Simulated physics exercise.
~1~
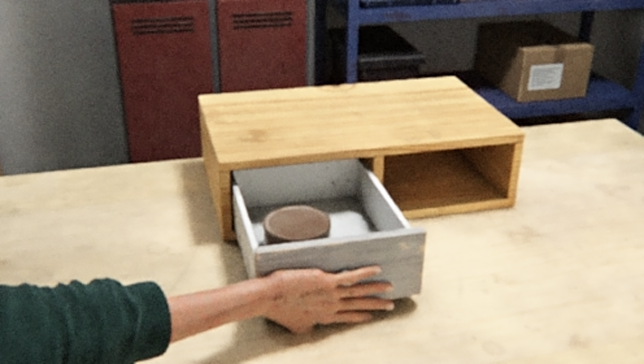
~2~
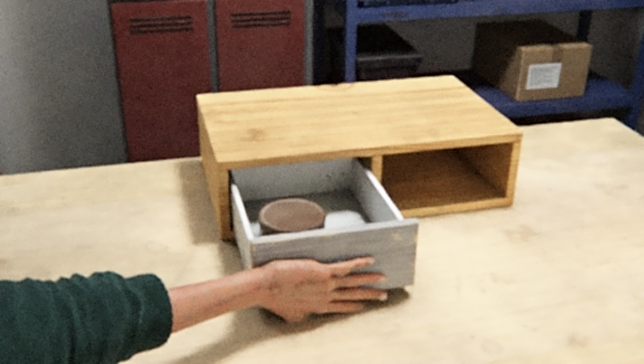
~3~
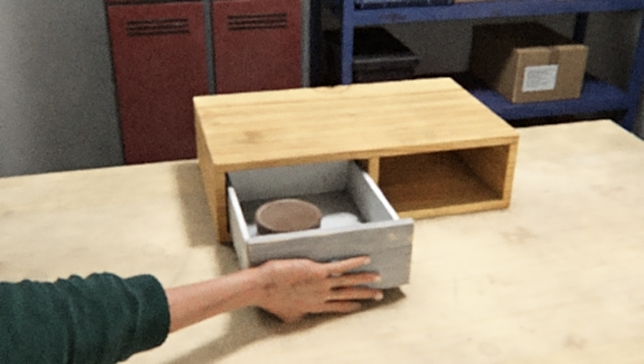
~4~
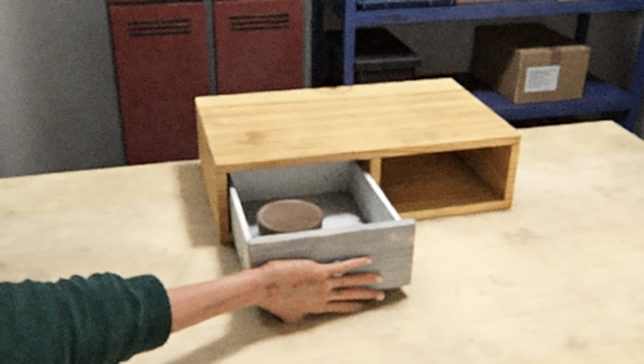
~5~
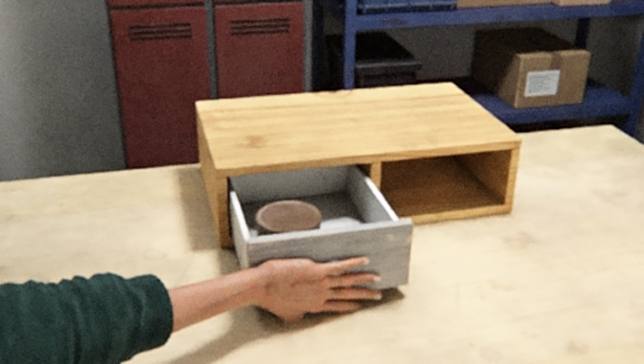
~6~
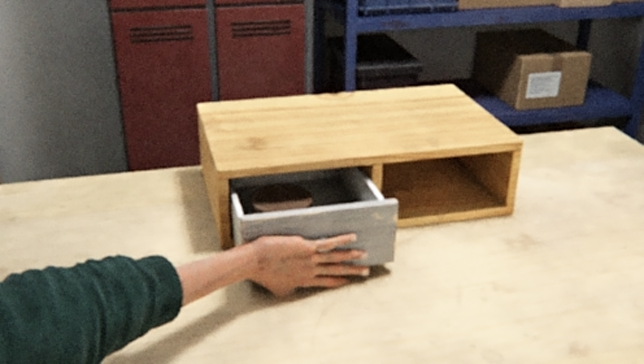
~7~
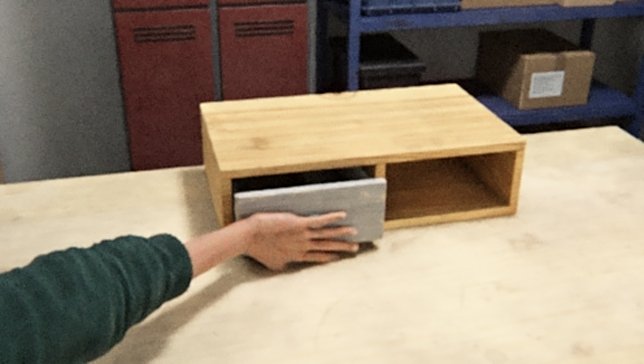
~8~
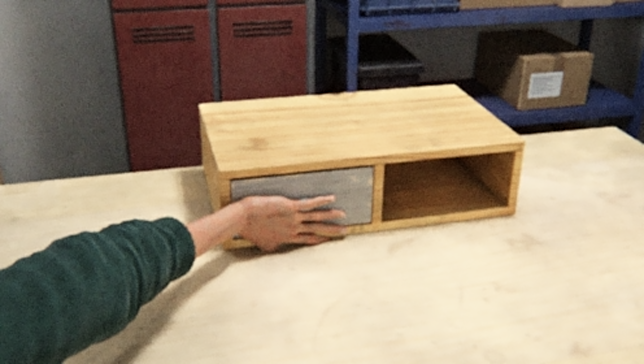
A hand in a dark green sleeve rested against the front of an open grey drawer holding a round brown tub, then pushed it steadily back into a low wooden chest on a table until it shut flush, hiding the tub inside.
